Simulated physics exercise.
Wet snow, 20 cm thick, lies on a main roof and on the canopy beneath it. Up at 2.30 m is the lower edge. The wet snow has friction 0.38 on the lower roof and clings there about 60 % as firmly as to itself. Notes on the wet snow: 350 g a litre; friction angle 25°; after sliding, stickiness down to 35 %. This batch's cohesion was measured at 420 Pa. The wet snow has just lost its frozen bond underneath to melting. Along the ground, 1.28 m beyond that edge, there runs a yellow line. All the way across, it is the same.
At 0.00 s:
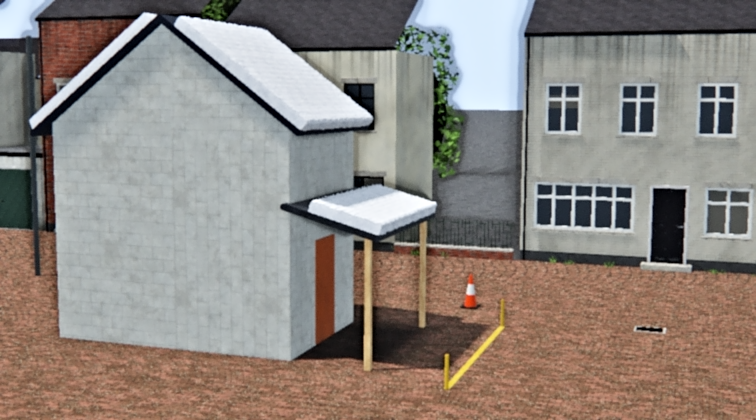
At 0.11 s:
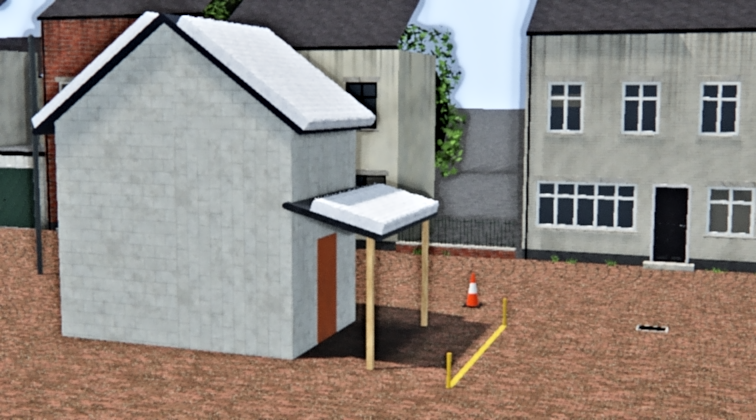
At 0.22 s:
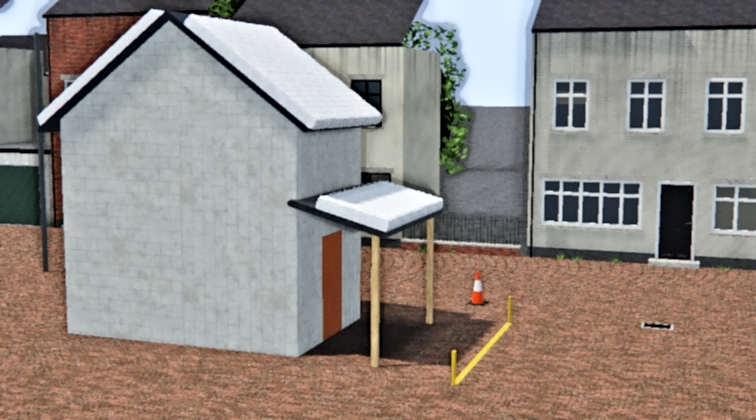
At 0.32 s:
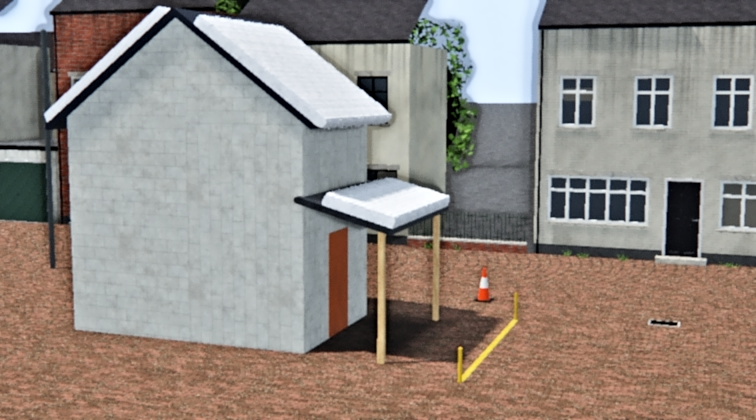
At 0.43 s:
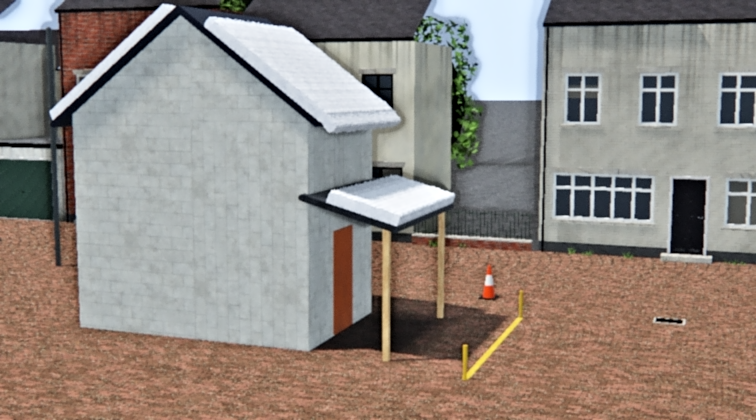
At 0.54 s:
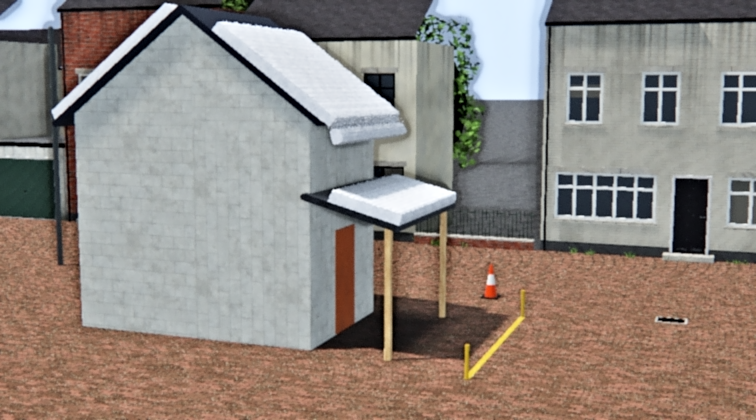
On a reddish brick-like lot beside a small grey block building, the thick white snow on its main roof slid slowly down the right slope, poking past the lower edge and starting to crack.
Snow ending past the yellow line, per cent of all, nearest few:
55 %.
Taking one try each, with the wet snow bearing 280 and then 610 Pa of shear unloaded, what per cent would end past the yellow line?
In order: Around 55 % and around 50 %.
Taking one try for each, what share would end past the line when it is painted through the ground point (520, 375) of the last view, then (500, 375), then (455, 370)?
35 %, 45 %, 60 %.
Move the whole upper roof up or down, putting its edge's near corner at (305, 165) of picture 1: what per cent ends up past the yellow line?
Result: Near 45 %.
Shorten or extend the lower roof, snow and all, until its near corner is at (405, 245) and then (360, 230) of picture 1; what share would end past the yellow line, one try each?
Roughly 55 % and then 45 %.
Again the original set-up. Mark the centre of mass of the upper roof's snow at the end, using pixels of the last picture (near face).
Look near (532, 341) in the final picture.
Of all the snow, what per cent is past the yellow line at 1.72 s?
I'd say near 0 in a hundred.
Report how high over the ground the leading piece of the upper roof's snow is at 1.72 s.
Somewhere around 0.2 metres, I'd say.
By 1.08 s, none is below the lower edge and 0 % is past the line.
By 1.72 s, 29 % is below the lower edge and 0 % is past the line.
By 2.36 s, 69 % is below the lower edge and 55 % is past the line.
By 3.00 s, 69 % is below the lower edge and 55 % is past the line.
By 3.20 s, at the end, 69 % is below the lower edge and 55 % is past the line.
